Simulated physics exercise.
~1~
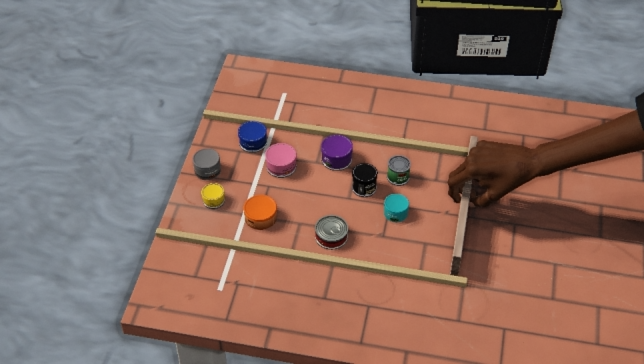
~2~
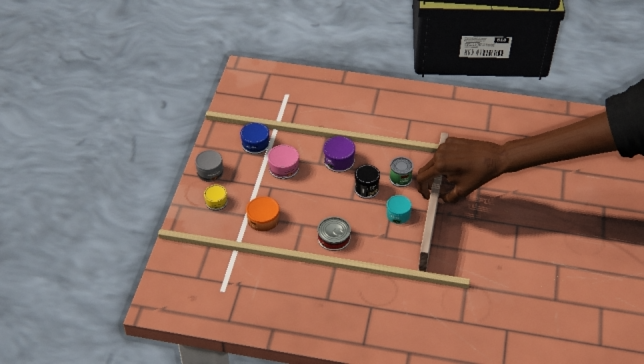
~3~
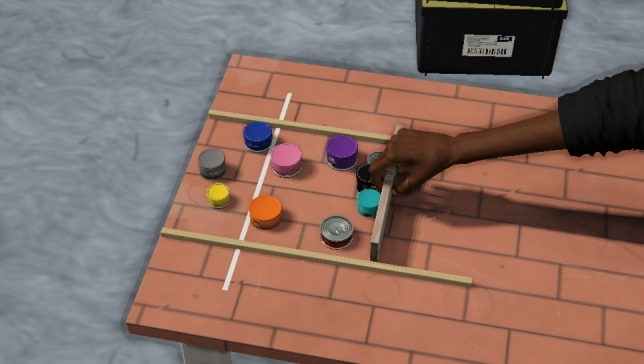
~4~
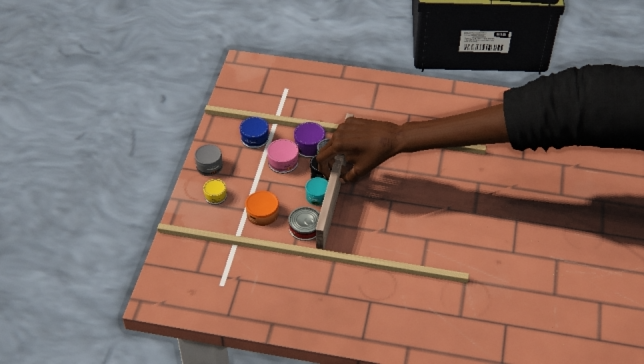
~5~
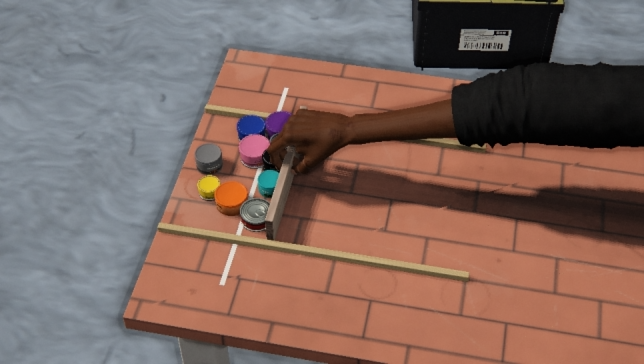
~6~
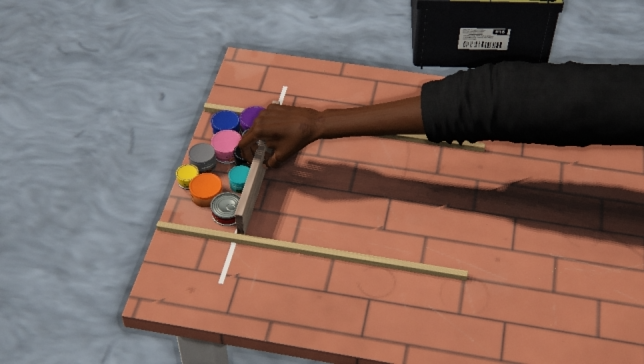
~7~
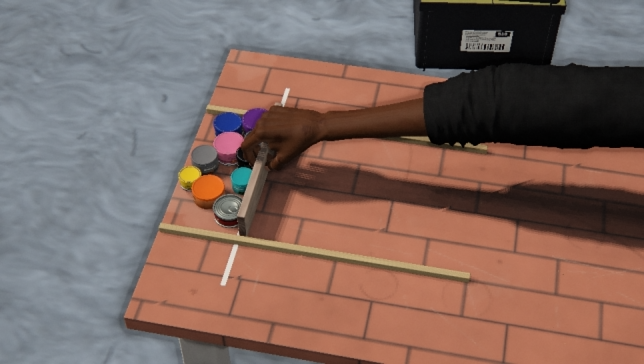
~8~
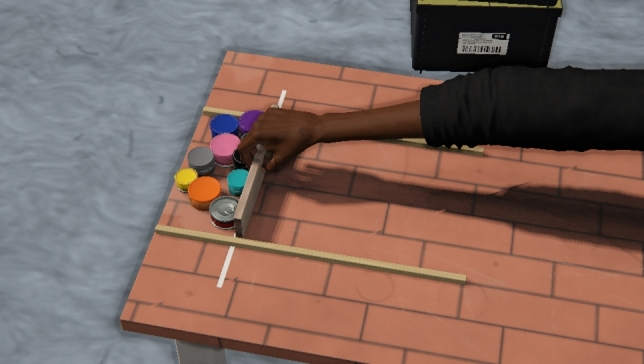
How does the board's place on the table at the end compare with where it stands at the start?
At the start the board stands near the right ends of the wooden strips, well to the right of the tubs and tins. By the end it is much farther left, at about the white tape line, with the items packed against its left side.
